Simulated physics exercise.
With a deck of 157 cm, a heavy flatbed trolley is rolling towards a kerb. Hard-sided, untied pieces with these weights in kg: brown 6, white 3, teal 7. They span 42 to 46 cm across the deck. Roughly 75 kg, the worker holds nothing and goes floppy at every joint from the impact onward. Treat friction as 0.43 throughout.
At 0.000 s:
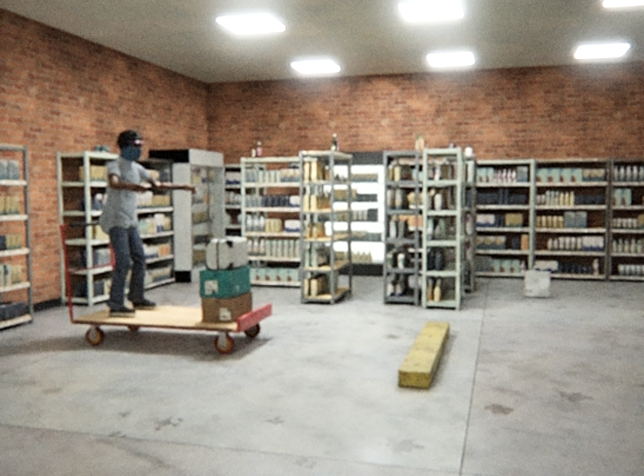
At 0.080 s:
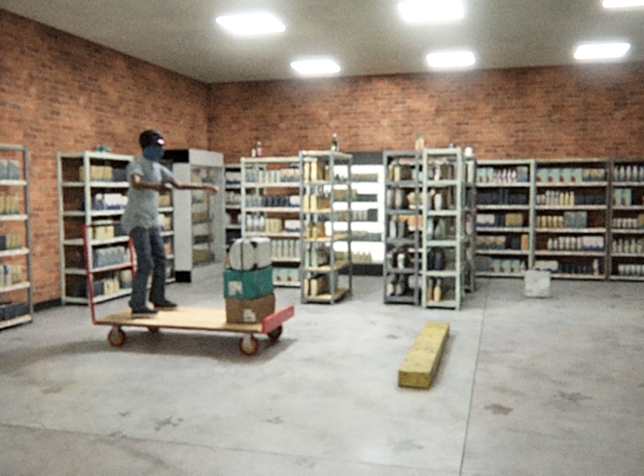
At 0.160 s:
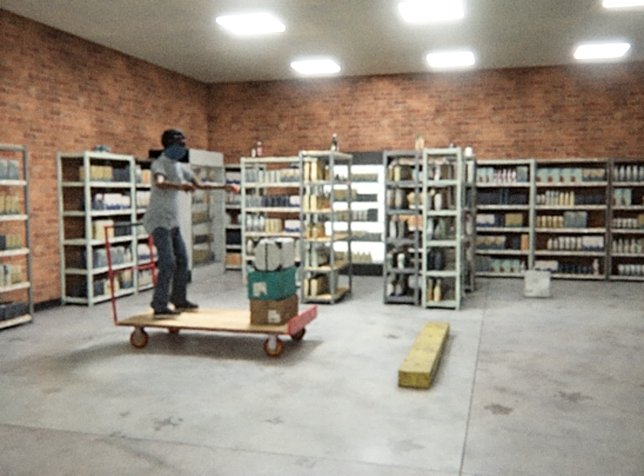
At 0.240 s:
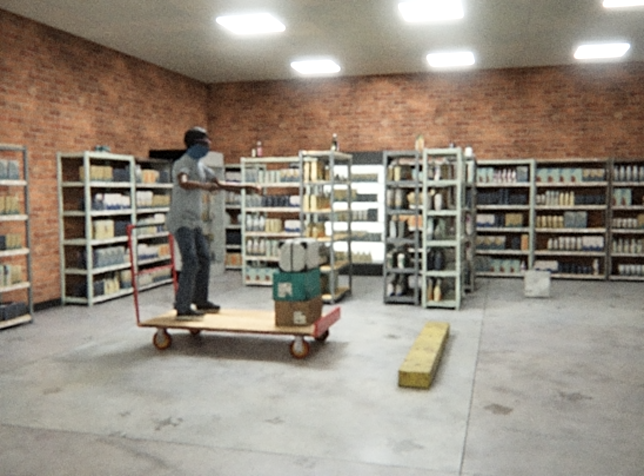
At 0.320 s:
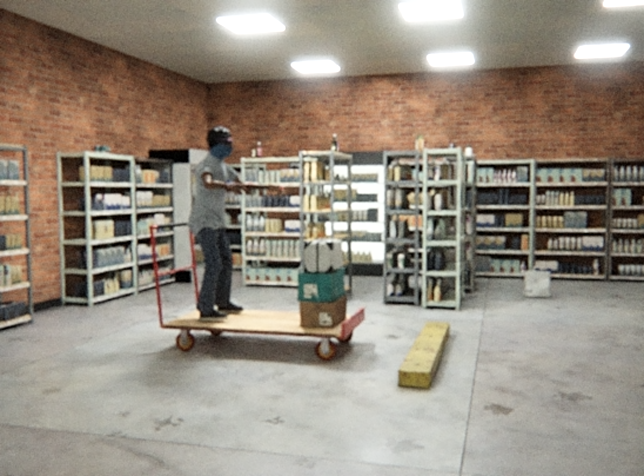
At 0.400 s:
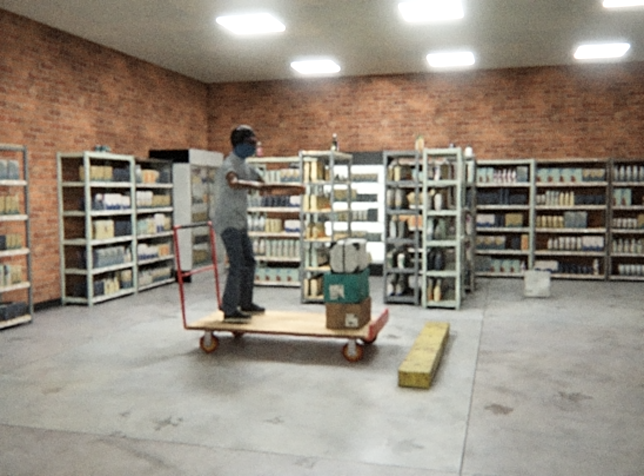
A flatbed cart carrying a standing person with outstretched arms and stacked boxes rolls right.
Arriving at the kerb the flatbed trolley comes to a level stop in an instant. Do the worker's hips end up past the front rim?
Yes.
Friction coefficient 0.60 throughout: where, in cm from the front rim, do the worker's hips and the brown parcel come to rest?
You'd see the hips 40 past and the brown piece 20 behind.
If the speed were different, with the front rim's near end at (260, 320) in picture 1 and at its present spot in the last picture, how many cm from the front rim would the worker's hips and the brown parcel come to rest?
The hips would stop 10 cm behind the front rim, the brown one 20 cm behind it.
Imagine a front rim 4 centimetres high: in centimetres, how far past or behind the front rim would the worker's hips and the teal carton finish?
The hips would end 50 cm past the front rim, and the teal one 120 cm past it.
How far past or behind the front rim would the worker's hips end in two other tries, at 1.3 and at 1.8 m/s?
Roughly 100 cm behind the front rim on the first try and 70 cm behind on the second.
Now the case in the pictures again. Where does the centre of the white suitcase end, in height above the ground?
Roughly 10 centimetres.
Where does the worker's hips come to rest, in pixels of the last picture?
Roughly at (481, 348).
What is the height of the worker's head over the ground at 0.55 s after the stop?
The head is some 90 cm up from the ground.
After 0.53 s the deck stops.
After 1.08 s the worker's hips are 16 cm behind the rim, near (406, 278) in the last picture's view.
After 1.53 s the worker's hips are 34 cm past the rim, near (467, 337) in the last picture's view.
When all is still (2.8 s), past the rim, white suitcase, teal carton and the worker's hips; behind it, brown parcel.
